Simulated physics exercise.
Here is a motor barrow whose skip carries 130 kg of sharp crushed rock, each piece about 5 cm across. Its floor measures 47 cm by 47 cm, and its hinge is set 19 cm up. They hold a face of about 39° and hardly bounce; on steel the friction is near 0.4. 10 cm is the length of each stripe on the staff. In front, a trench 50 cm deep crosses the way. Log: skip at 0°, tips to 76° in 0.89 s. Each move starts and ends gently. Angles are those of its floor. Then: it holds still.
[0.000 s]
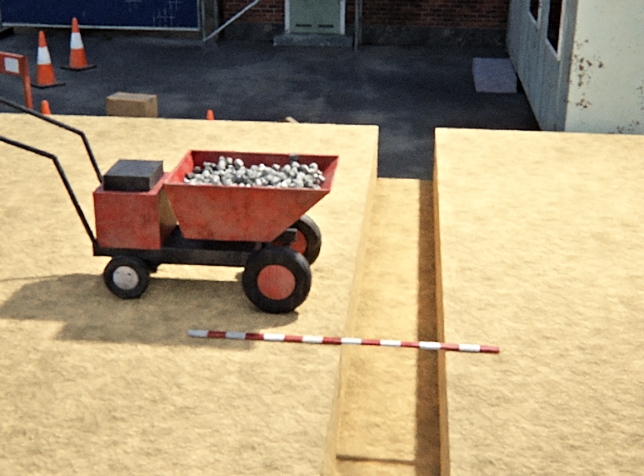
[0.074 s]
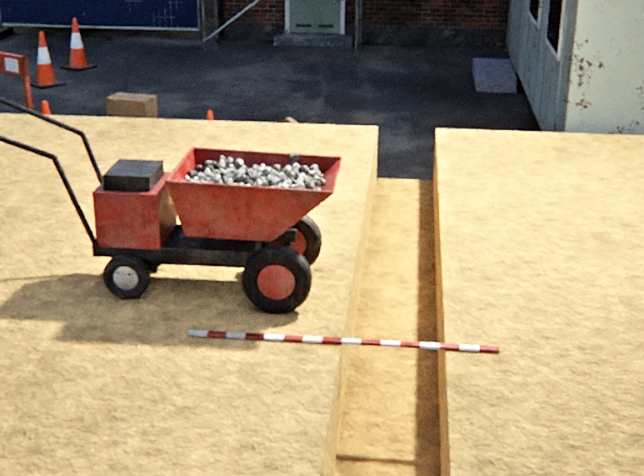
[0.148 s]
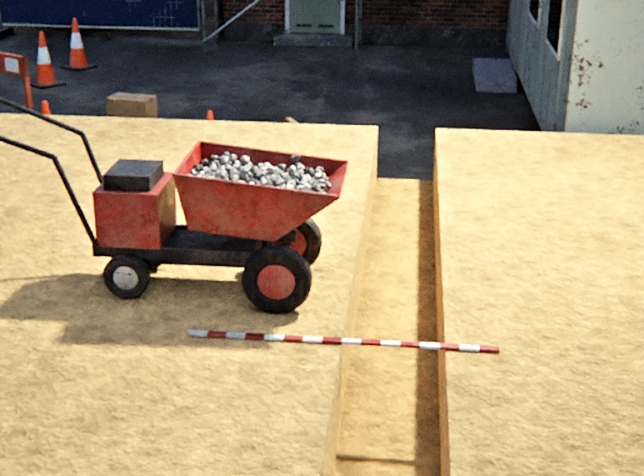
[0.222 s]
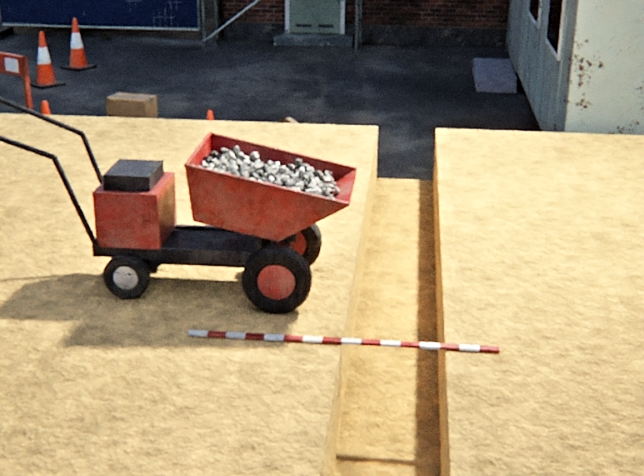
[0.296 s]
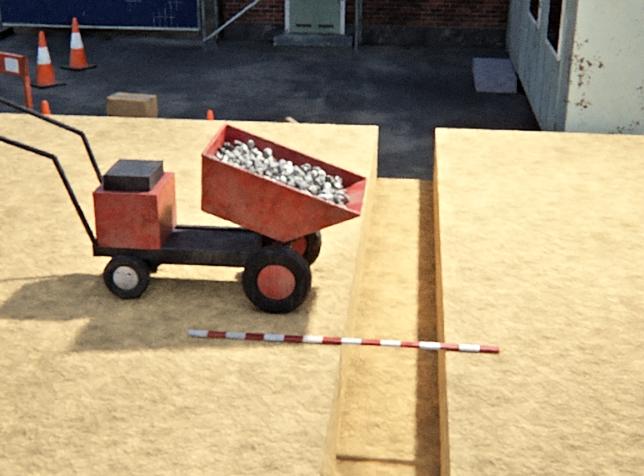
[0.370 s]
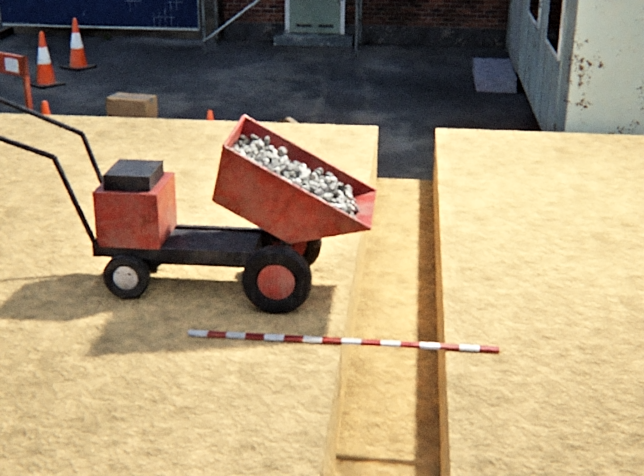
The red skip of a motor barrow, loaded with grey crushed rock, sits level beside a trench cut through sandy ground. Its back end rises, slowly at first and then further, until the skip slants steeply down to the right, the stones still inside and the wheels staying in place.
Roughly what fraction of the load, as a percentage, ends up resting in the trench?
Roughly 99 per cent of the load.
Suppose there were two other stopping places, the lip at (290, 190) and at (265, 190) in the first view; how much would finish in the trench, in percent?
100 %, then 55 %.
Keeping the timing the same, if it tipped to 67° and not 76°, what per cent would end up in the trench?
Roughly 95%.
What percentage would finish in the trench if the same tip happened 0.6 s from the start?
It would be near 90 percent.
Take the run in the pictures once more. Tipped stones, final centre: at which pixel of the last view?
Their middle lands near (410, 365).
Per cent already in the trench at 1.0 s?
Around 45 per cent of it.
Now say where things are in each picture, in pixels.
In the first picture, the skip is at 0°, its lip at (330, 191); the top of the load is at (291, 170).
In the second picture, the skip is at 1°, its lip at (332, 193); the top of the load is at (273, 167); the stones move at 0.3 m/s on average.
In the third picture, lip at (339, 197), floor tilted 6°, highest stones at (233, 164); the stones move at 0.6 m/s on average.
In the fourth picture, lip at (349, 205), floor tilted 12°, highest stones at (223, 158); the stones move at 0.8 m/s on average.
In the fifth picture, lip at (360, 216), floor tilted 20°, highest stones at (231, 150); the stones move at 0.9 m/s on average.
In the sixth picture, the skip is at 29°, its lip at (371, 229); the top of the load is at (242, 145); the stones move at 1.0 m/s on average.
After 0.7 s the floor is at 64°; 100 % in the skip; the foremost stones are at (392, 268).
After 1.0 s the floor is at 76°; 56 % in the skip, 44 % in the trench; the foremost stones are at (440, 314).
After 1.3 s the floor is at 76°; 12 % in the skip, 87 % in the trench, 1 % past the trench; the foremost stones are at (501, 301).
After 3.3 s the floor is at 76°; 0 % in the skip, 99 % in the trench, 1 % past the trench; the foremost stones are at (512, 301).
